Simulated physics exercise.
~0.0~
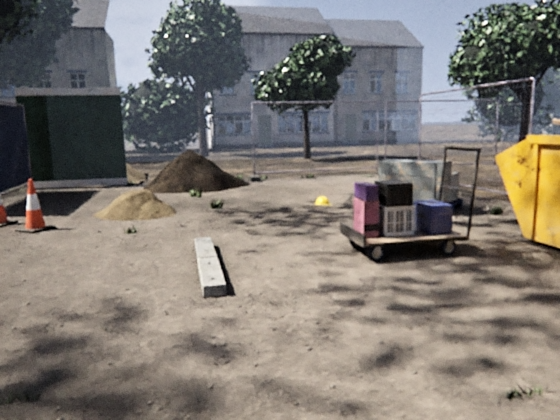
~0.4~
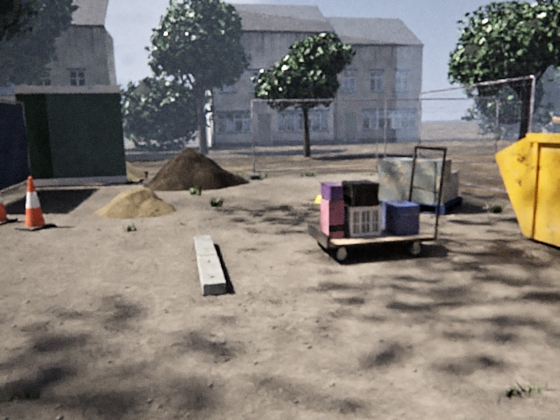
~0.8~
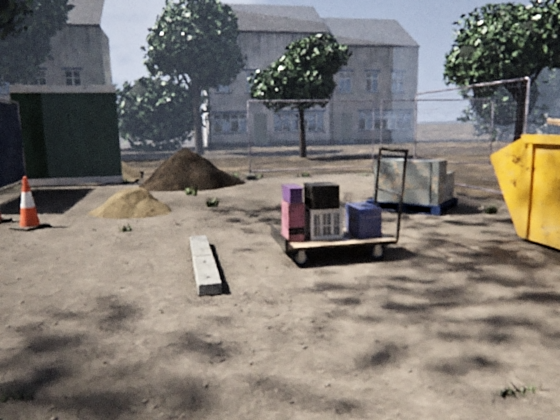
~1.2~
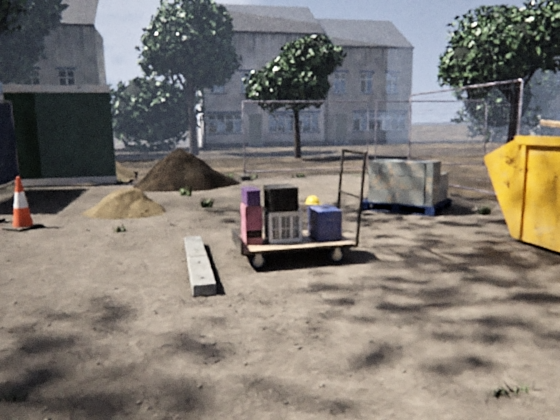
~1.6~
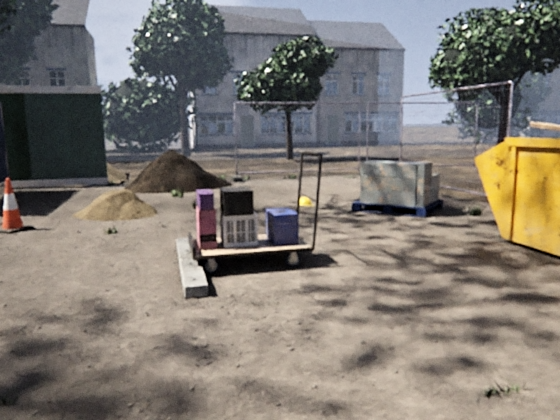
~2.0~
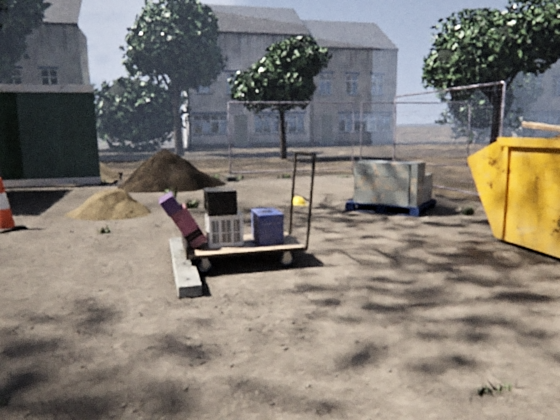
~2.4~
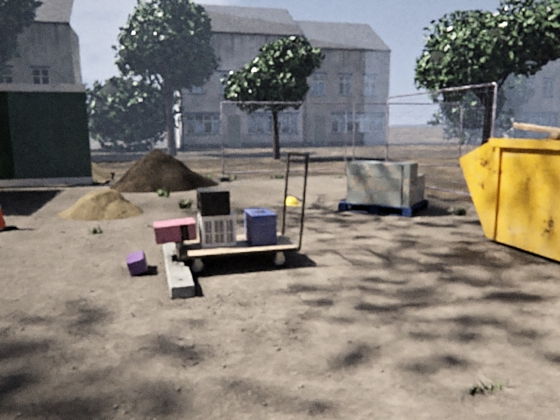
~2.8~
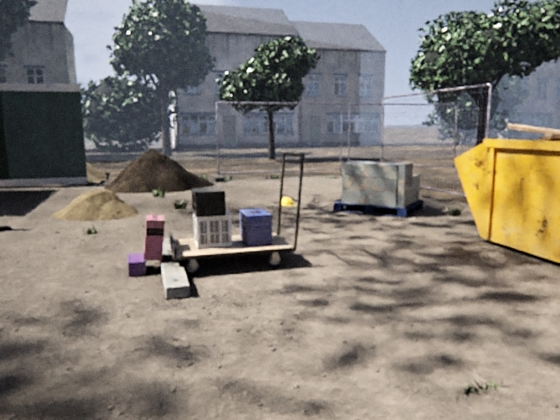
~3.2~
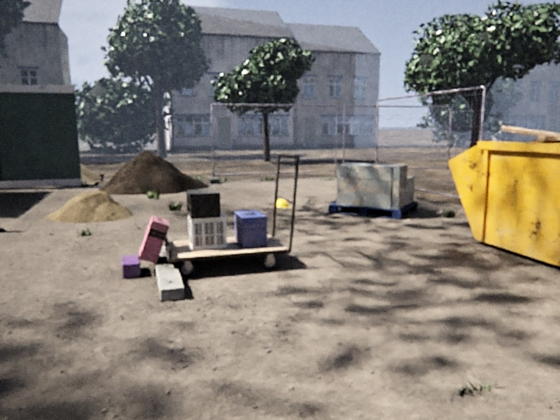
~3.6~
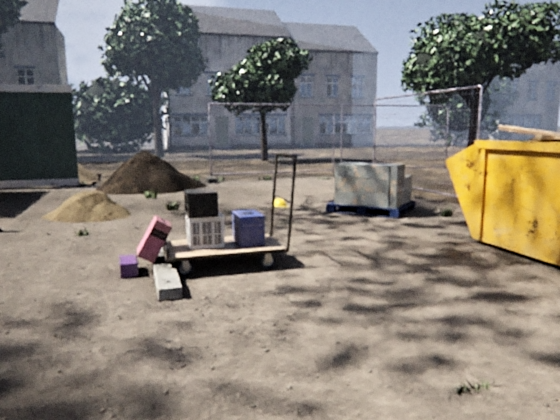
A sunlit dirt building site is seen from standing height, with a green container, an orange cone, sand and soil heaps at left, a yellow skip at right and pale houses behind trees. A flat trolley carries a purple box on a pink parcel, a black crate on a white crate, and a blue box. It rolls left as the view pans slightly right, then stops abruptly against a pale kerb. The pink parcel tips over the front, and the purple box tumbles to the ground. The parcel ends leaning beyond the kerb beside the purple box, while the others stay aboard.
